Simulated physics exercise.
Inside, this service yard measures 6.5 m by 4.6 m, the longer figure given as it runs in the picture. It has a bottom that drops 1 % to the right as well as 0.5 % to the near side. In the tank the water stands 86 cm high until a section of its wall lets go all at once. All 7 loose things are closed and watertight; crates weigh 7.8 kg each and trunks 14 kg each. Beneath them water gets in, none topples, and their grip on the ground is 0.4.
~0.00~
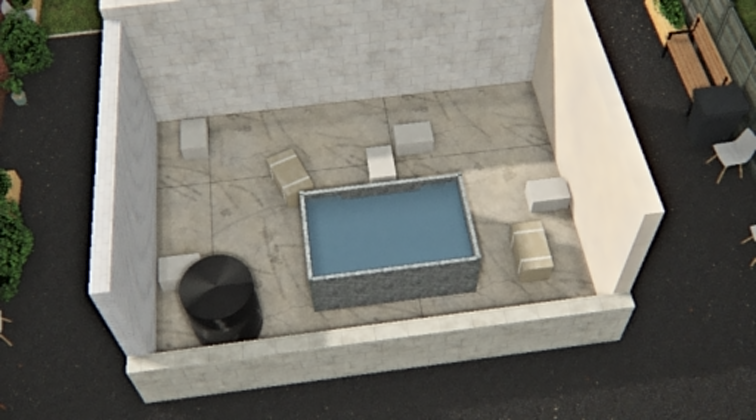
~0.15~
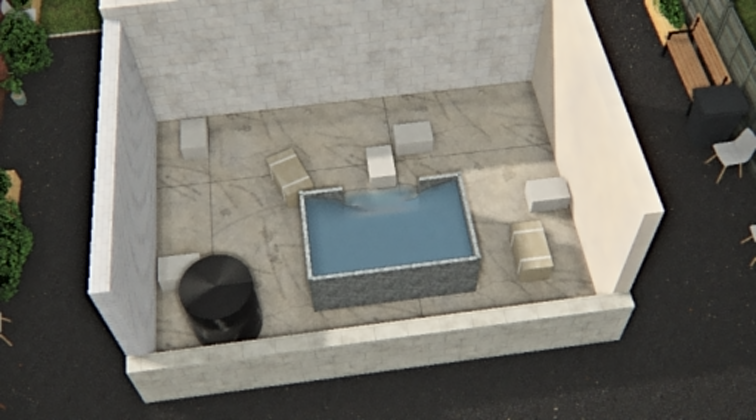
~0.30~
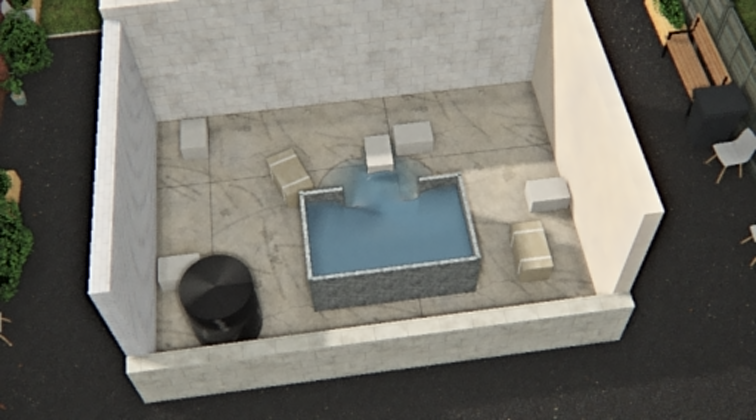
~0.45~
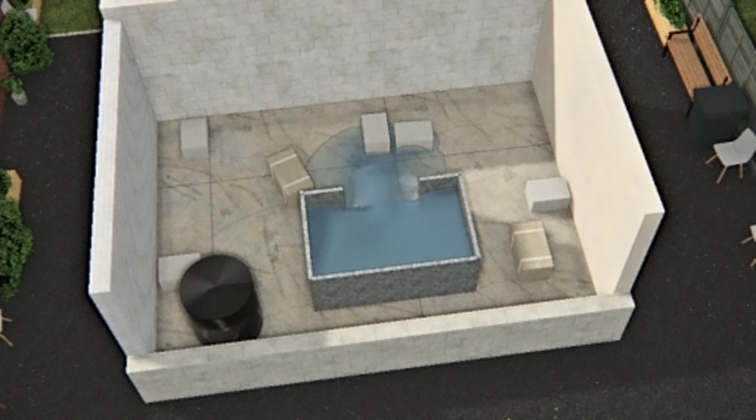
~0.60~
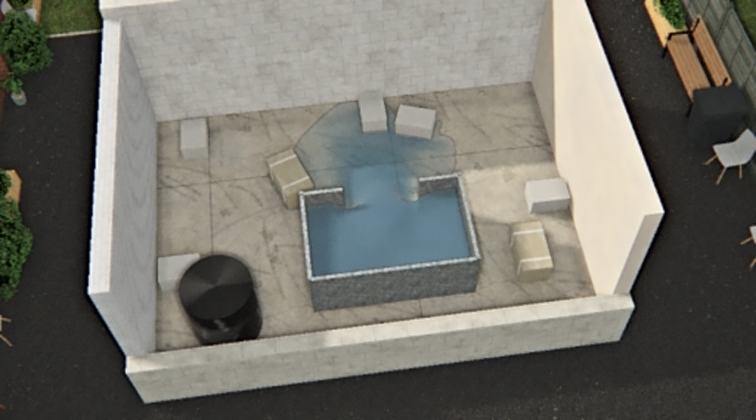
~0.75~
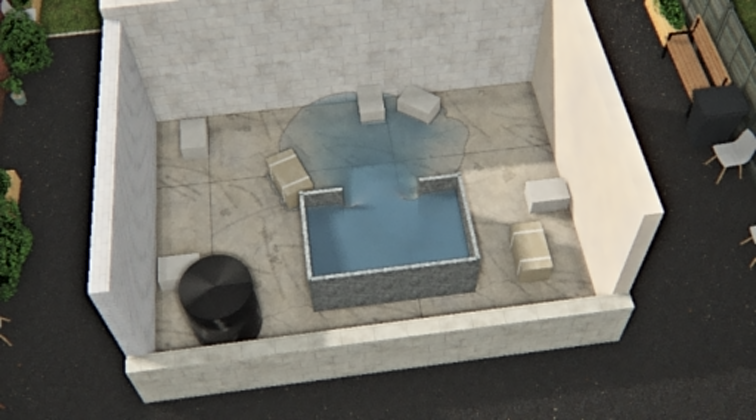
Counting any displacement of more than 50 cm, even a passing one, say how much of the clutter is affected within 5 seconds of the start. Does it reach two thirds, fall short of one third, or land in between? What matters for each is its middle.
It reaches two thirds.
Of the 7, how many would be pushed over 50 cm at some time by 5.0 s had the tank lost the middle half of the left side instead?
Then the count would be 3.
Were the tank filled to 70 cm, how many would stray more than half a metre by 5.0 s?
6.
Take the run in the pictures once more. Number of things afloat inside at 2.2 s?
That would be 2 of them.
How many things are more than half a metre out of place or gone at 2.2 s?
At that moment it comes to 3.
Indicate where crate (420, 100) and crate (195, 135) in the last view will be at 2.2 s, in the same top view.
Approx. (527, 93); approx. (174, 156).
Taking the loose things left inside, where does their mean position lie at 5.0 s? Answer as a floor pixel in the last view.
Close to (383, 250).
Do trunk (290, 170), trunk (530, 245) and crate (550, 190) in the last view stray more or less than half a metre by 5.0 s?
Within the mark, beyond the mark, beyond the mark.
After 1.1 s 2 of 7 are over 50 cm from their spots; 2 afloat.
After 2.2 s 3 of 7 are over 50 cm from their spots; 2 afloat.
After 3.5 s 6 of 7 are over 50 cm from their spots; 3 afloat.
After 5.0 s 6 of 7 are over 50 cm from their spots, and 6 have been at some point; 6 afloat.
